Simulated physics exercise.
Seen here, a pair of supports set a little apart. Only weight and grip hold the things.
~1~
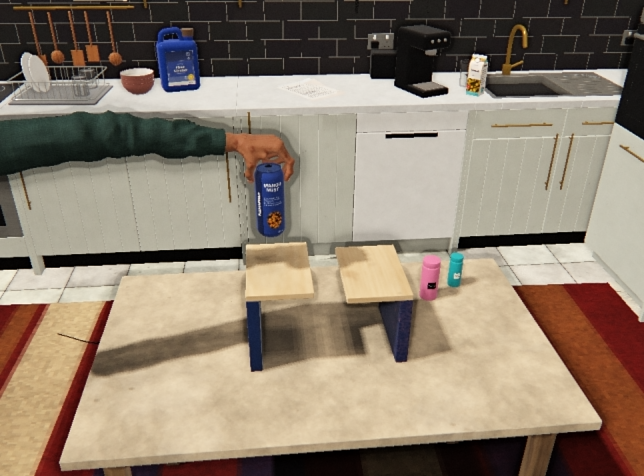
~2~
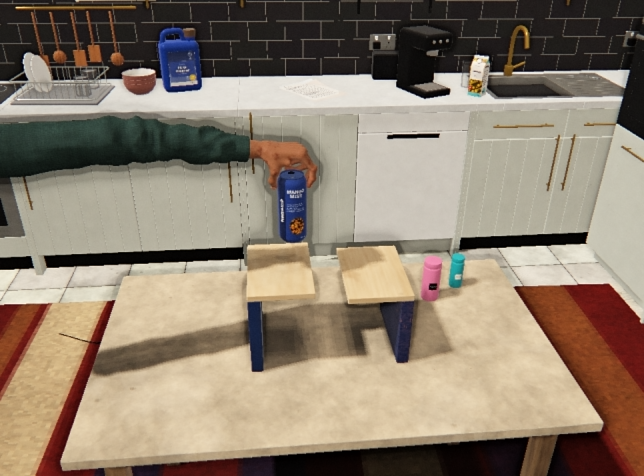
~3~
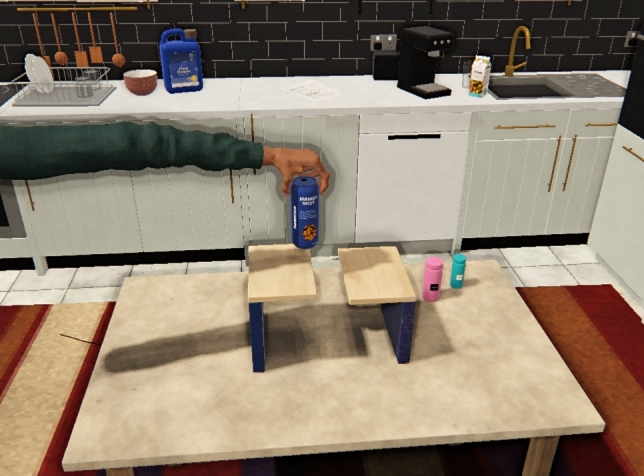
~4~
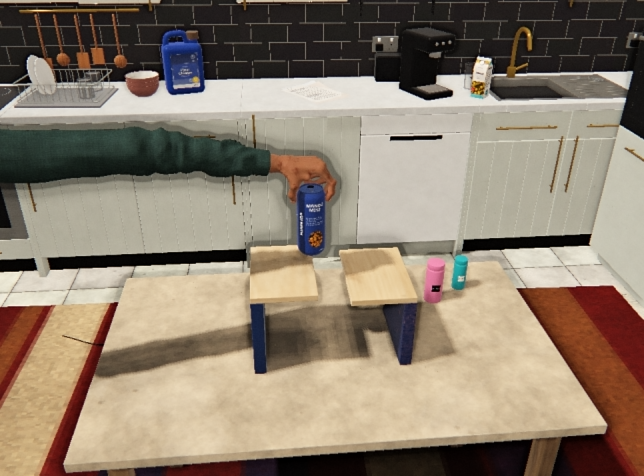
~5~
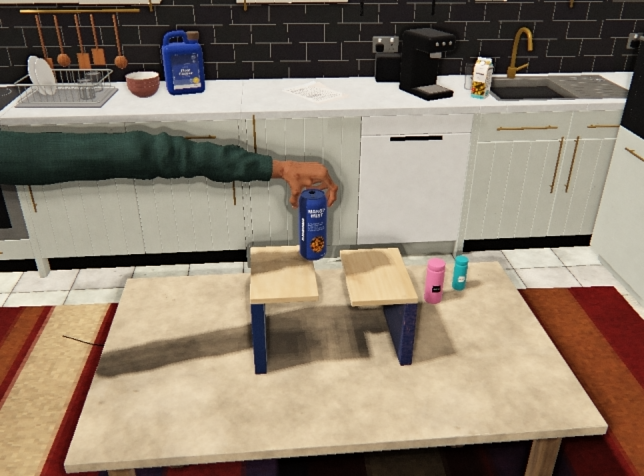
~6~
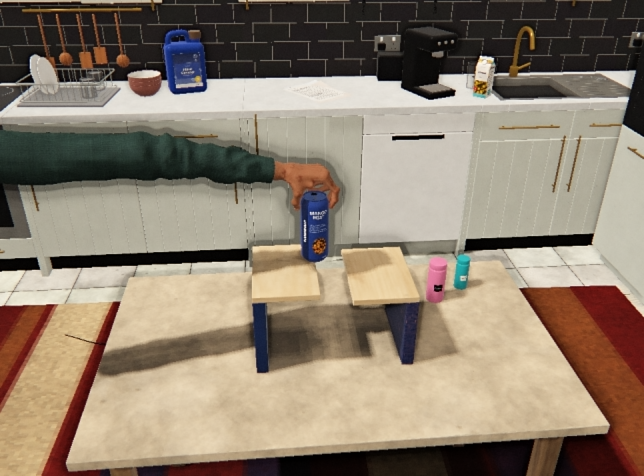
A hand in a green sleeve carried a blue can a short way right and slightly down, then held it nearly still above the gap between two small wooden-topped supports on a table.
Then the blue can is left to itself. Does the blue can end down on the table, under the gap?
Outcome: The can is caught.
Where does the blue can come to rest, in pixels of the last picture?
Near (315, 238).
Then, 0.20 s on from there, blue can shifted a little near (315, 238).
Then, 0.50 s on from there, blue can resting near (315, 238).
In the end, all 3 unmoved. At the end, from the last picture's camera, blue can near (315, 238). The can lodges.
